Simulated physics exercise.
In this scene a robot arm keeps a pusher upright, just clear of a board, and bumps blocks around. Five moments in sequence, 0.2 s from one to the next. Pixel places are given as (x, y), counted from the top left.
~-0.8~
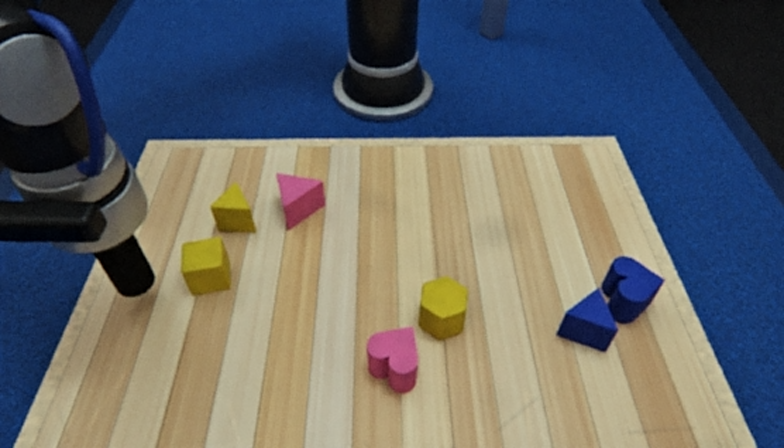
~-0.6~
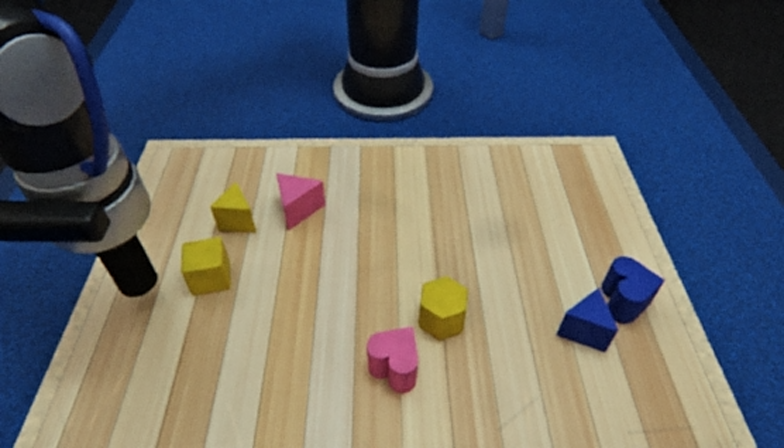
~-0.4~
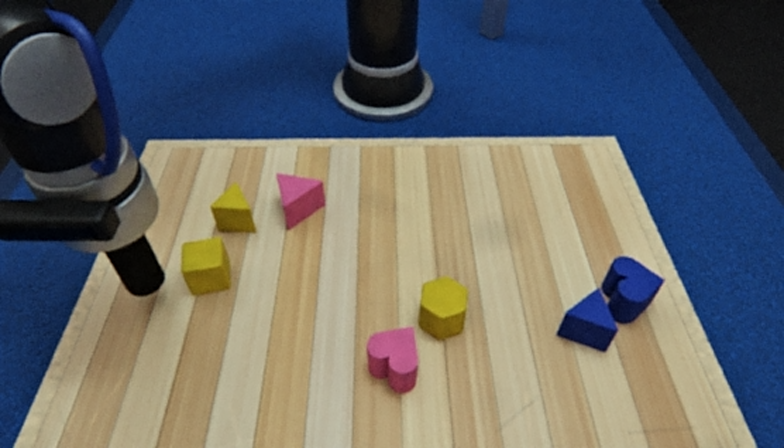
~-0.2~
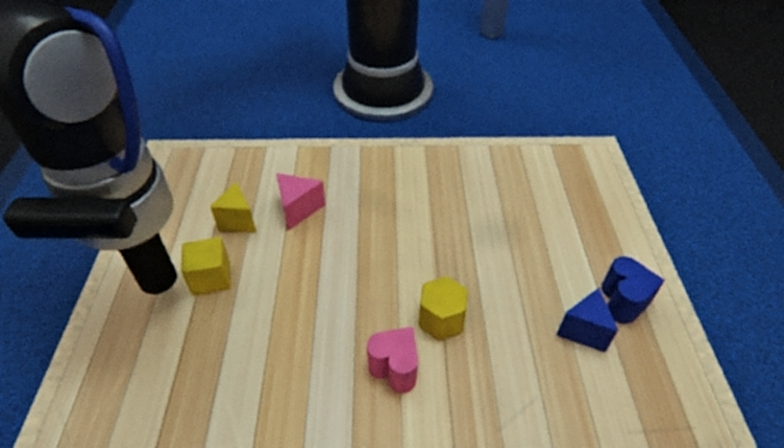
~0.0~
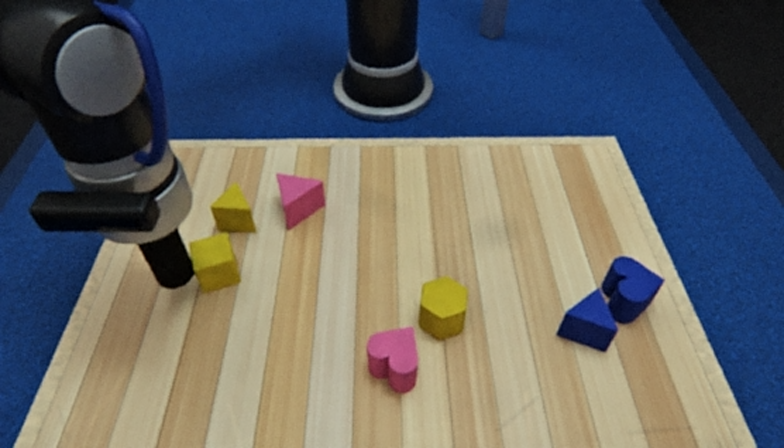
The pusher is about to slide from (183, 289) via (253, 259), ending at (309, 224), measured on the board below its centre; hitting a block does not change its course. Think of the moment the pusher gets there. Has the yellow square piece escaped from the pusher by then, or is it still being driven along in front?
Pushed along.
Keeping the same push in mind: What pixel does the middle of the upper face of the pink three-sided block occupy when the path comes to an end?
The pink three-sided block ends near (313, 174).
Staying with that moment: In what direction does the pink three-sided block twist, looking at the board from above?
From the top, the block rotates counterclockwise.
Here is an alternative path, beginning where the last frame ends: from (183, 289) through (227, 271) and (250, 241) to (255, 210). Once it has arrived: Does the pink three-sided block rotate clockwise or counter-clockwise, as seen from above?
In a top view, it turns counterclockwise.
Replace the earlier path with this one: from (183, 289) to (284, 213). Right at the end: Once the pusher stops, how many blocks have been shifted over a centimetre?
I think three or more will be displaced.
The first path, step by step. One third of the way, pusher (226, 255); yellow square piece (257, 228), turned 15° anticlockwise.
Two thirds of the way, pusher (269, 233); yellow square piece (300, 209); pink three-sided block (306, 178), turned 45° anticlockwise.
At the end, pusher (307, 209); yellow square piece (340, 192); yellow three-sided block in place; pink three-sided block (313, 174), turned 85° anticlockwise.
